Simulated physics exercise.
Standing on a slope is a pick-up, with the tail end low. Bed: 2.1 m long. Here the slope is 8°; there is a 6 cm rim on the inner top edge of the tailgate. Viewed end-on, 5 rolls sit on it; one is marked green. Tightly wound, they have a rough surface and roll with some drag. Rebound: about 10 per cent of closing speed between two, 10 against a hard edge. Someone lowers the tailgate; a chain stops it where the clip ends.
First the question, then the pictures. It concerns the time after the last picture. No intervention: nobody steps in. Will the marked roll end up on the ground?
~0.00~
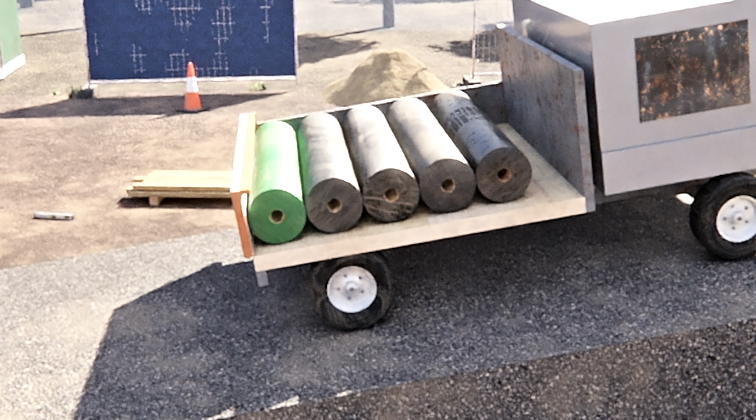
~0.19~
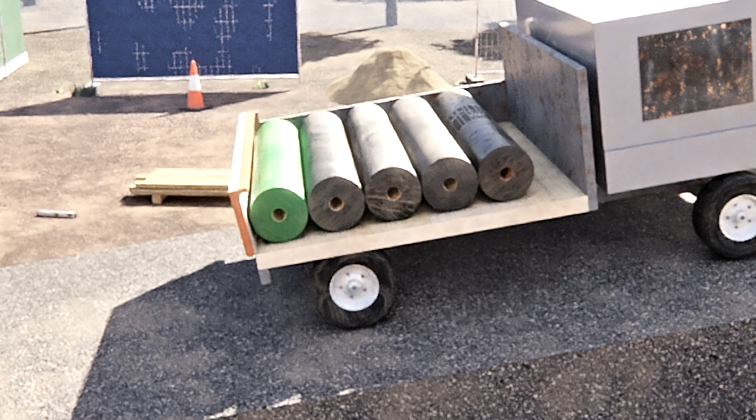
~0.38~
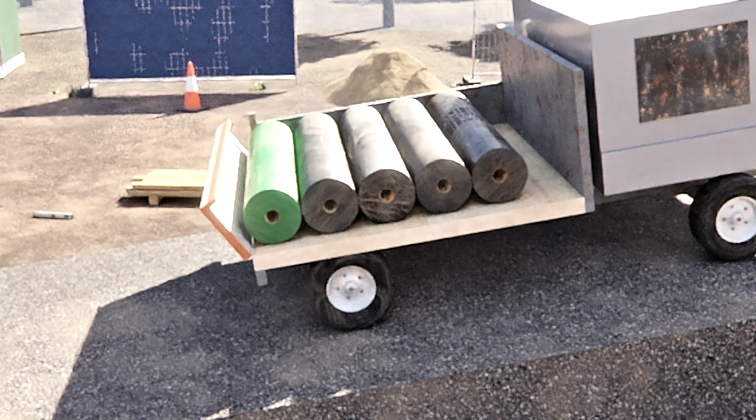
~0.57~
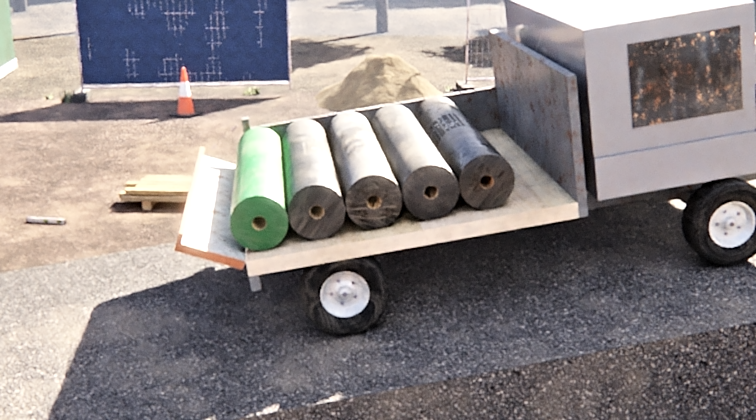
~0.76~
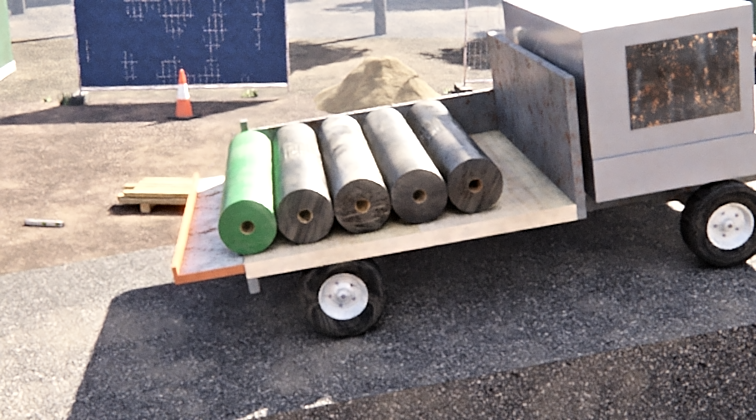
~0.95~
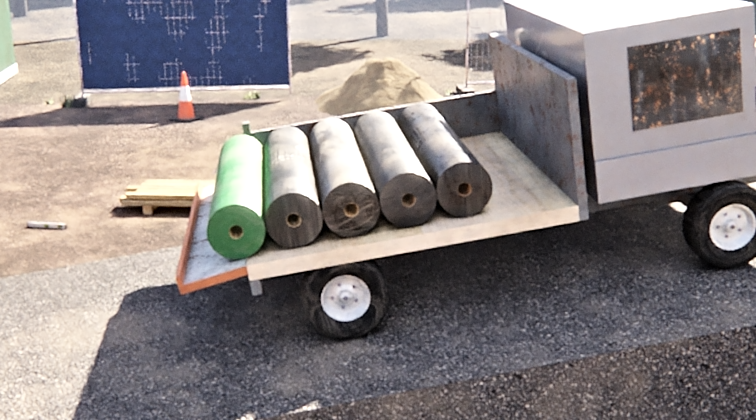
Green roll: Falls off.
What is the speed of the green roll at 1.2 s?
Its speed is roughly 0.9 m/s.
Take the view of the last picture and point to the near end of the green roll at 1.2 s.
Position: About (209, 240).
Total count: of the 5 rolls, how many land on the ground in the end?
Altogether that makes 4.
After 1.2 s, green is on the gate, 20 cm past the hinge, rolling left; 0 of 5 are out.
After 1.4 s, green is on the gate, 35 cm past the hinge, rolling left; 0 of 5 are out.
After 1.6 s, green is on the gate, 45 cm past the hinge, rolling left; 0 of 5 are out.
After 1.8 s, green is dropping off the gate; 1 of 5 is out.
At rest (6.8 s), green is out on the ground; 4 of 5 are out.
